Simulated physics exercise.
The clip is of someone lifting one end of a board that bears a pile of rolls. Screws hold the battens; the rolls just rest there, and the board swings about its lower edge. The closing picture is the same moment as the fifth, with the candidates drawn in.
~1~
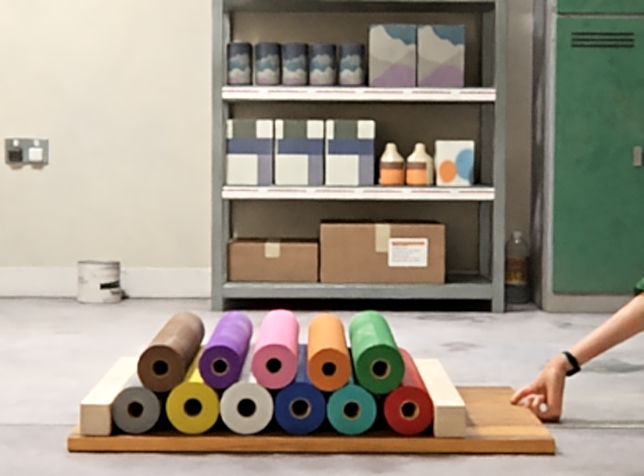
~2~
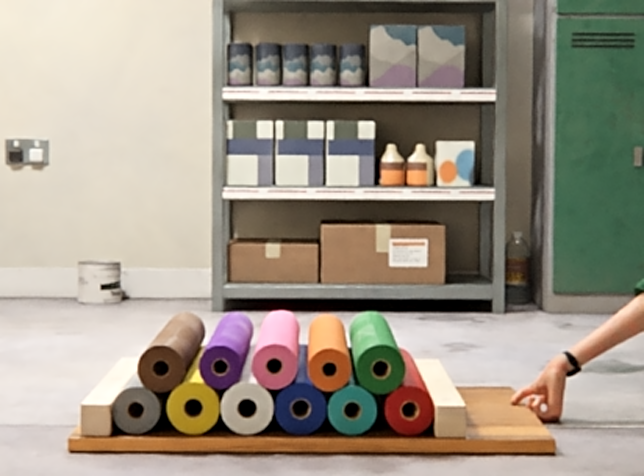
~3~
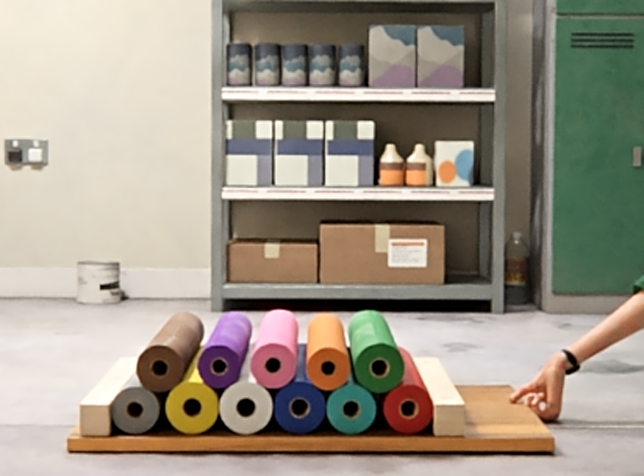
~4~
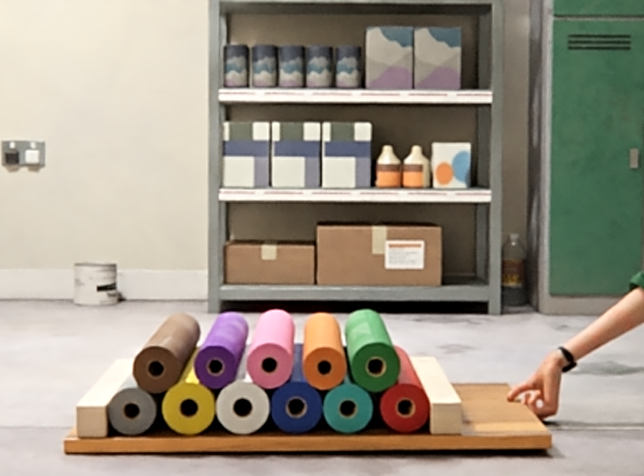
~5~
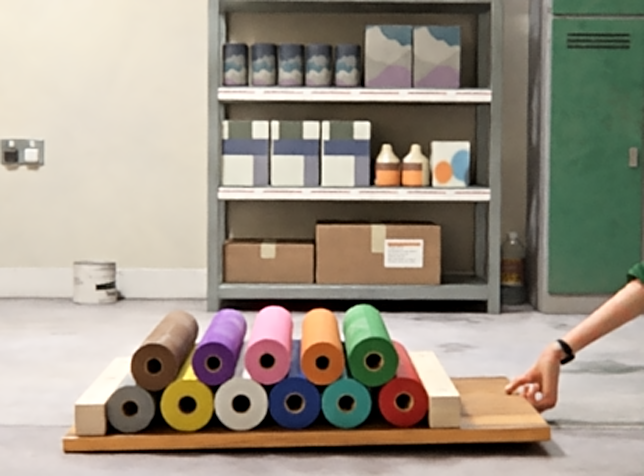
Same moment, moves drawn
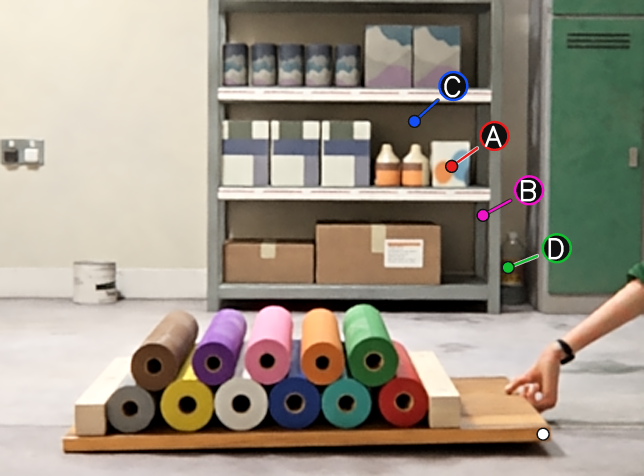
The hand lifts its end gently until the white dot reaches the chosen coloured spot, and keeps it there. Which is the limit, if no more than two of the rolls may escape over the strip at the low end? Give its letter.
The highest mark that will do is B.
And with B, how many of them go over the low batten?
At B the number is one.
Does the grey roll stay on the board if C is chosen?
Yes, with C.
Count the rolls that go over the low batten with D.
At D the number is none.
On the marked copy, A at (451, 166); B at (483, 215); C at (414, 121); D at (508, 267); the white dot at (543, 434).
With B. Early on, board at 17°.
Further on, board at 29°.
At the end, board at 29°, one over the low batten (brown).
As for the rest, A five over the low batten; C five over the low batten; D none over the low batten.
